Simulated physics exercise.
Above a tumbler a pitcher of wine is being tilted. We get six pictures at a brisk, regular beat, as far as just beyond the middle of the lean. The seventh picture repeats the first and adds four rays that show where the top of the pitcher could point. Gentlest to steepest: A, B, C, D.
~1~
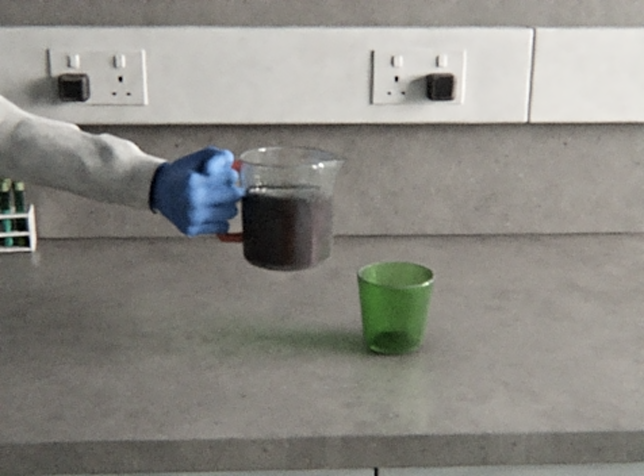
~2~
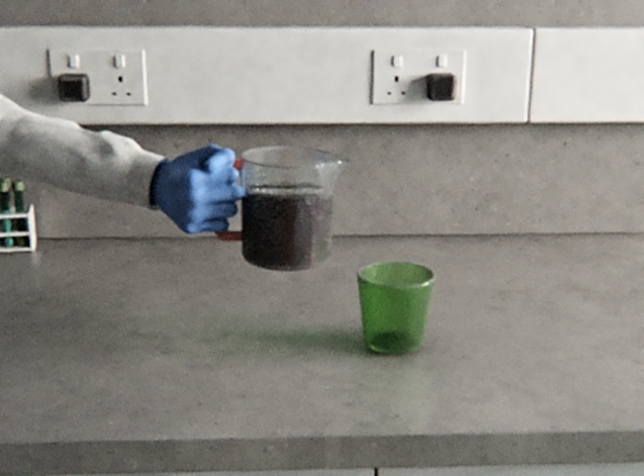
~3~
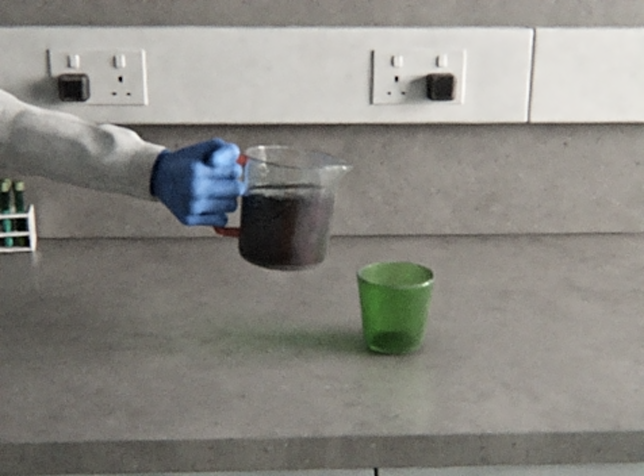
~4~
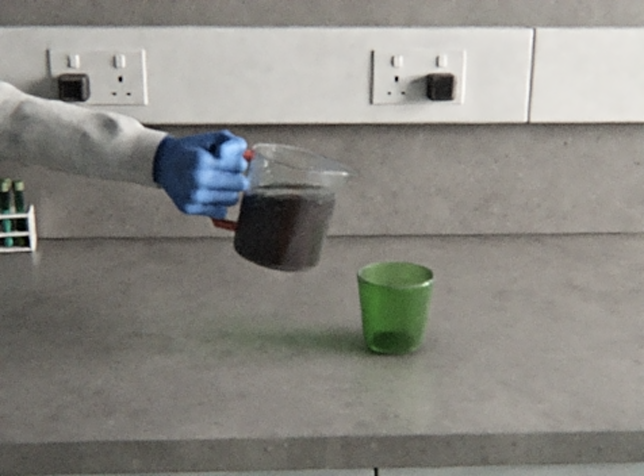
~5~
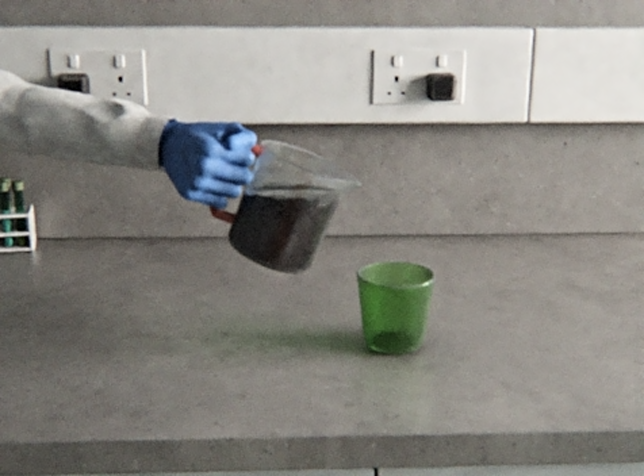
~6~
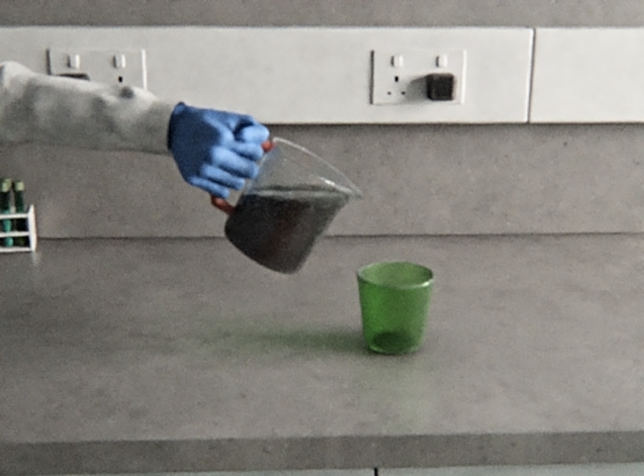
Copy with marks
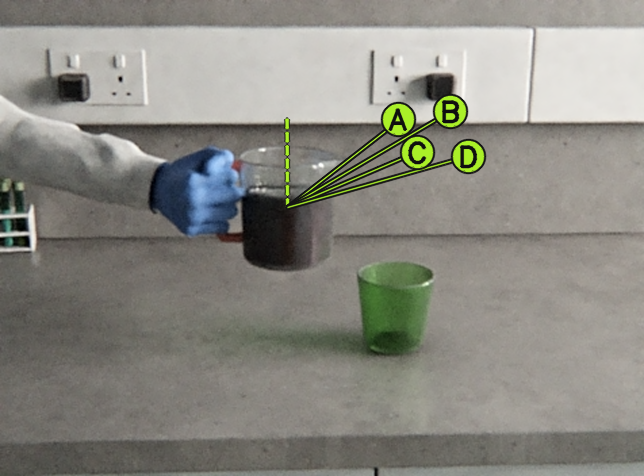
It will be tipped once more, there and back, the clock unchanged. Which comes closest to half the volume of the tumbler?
The best mark is B.
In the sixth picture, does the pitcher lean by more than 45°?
No.
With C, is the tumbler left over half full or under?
Over half.
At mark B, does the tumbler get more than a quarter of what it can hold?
Yes.
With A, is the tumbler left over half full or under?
Under.
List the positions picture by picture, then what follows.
Upright, lip at (346, 159); rim of the tumbler round (396, 273); nothing has left yet.
Upright, lip at (348, 161); nothing has left yet.
Tipped about 6°, lip at (351, 166); nothing has left yet.
Tipped about 13°, lip at (356, 173); nothing has left yet.
Tipped about 22°, lip at (360, 184); nothing has left yet.
Tipped about 31°, lip at (362, 195); nothing has left yet.
On the marked copy, A at (385, 131); B at (435, 120); C at (401, 158); D at (451, 160).
If A is chosen, the tumbler ends with about 26 % of what it can hold.
If B is chosen, the tumbler ends with about 47 % of what it can hold.
If C is chosen, the tumbler ends with about 69 % of what it can hold.
If D is chosen, the tumbler ends with about 81 % of what it can hold; 8 % of the wine is spilt.
